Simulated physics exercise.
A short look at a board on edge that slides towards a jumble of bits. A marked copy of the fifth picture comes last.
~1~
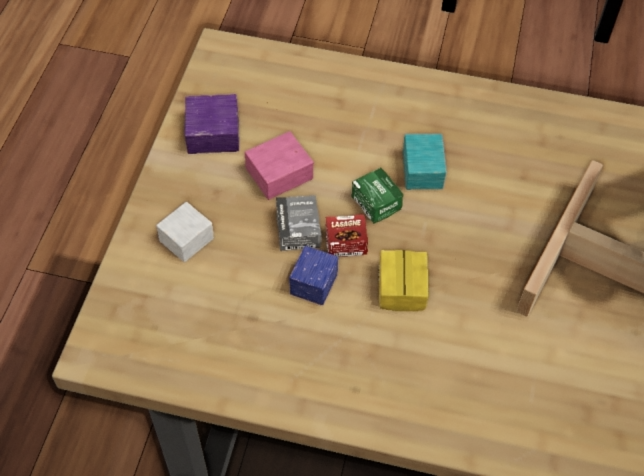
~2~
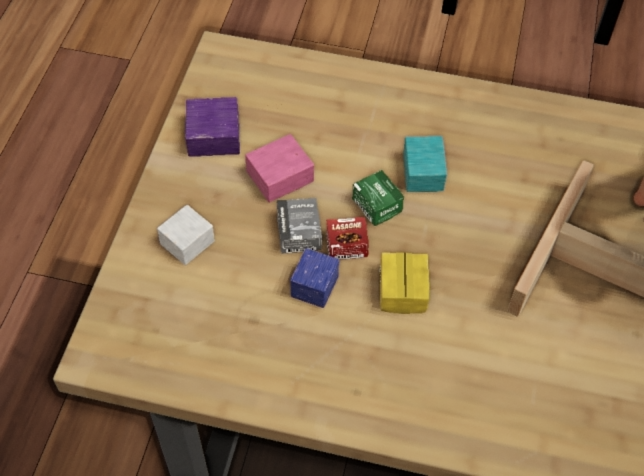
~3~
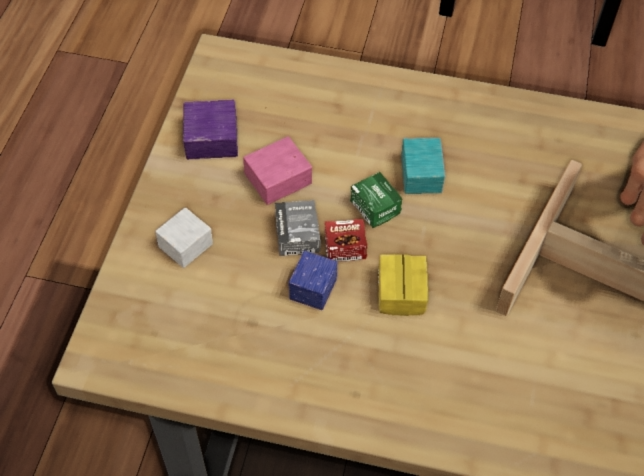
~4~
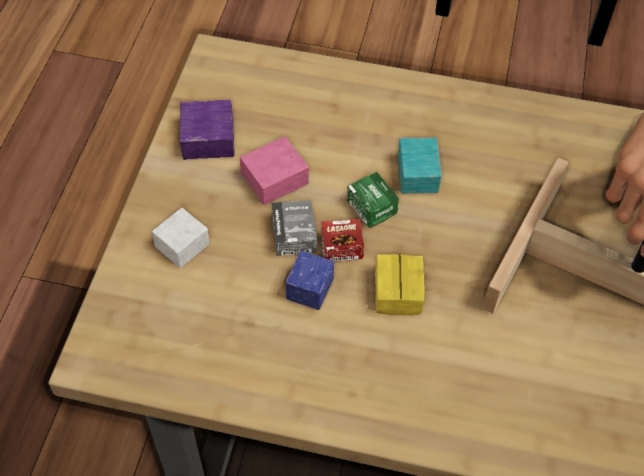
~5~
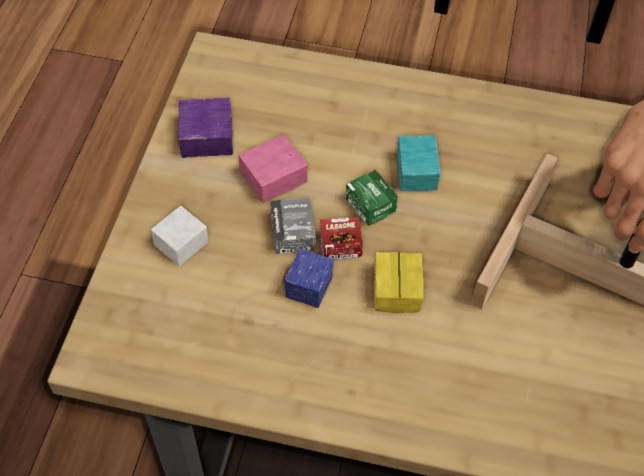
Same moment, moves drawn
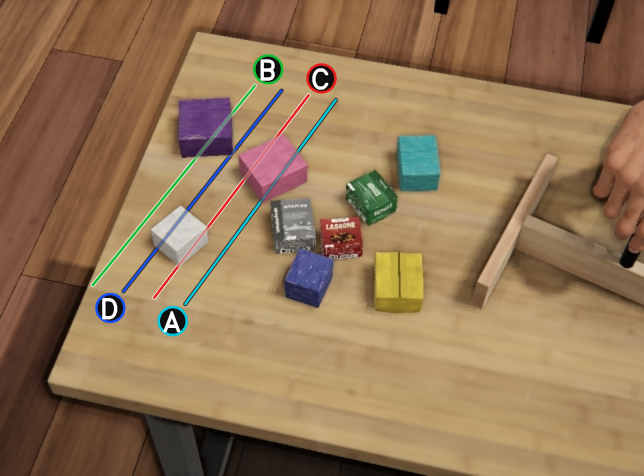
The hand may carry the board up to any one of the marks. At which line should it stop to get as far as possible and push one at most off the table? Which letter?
Up to line D.
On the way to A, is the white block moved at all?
No.
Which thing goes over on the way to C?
The purple block goes over.
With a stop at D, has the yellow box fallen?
No.
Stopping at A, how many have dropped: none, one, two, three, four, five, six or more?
In all, none.
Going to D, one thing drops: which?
The purple block.
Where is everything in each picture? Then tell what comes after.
In the first frame, grey box (299, 223); green box (378, 195); board (566, 224).
In the second frame, board (556, 224); blue block (315, 278).
In the third frame, board (545, 223); red packet (346, 241).
In the fourth frame, board (530, 221); yellow box (399, 285).
In the fifth frame, board (519, 216); grey box (293, 226); green box (372, 198); white block (180, 236).
On the marked copy, A at (266, 194); B at (180, 178); C at (237, 189); D at (208, 183).
Taking D. A third of the way, board (404, 195); turquoise block (406, 157); blue block (290, 279).
Two thirds of the way, board (294, 174); purple block (195, 126); grey box (212, 203).
When it is over, board (210, 159); purple block over the edge; grey box (137, 179); one fallen.
As for the rest, A is within the limit but short; B drops three; C is within the limit but short.
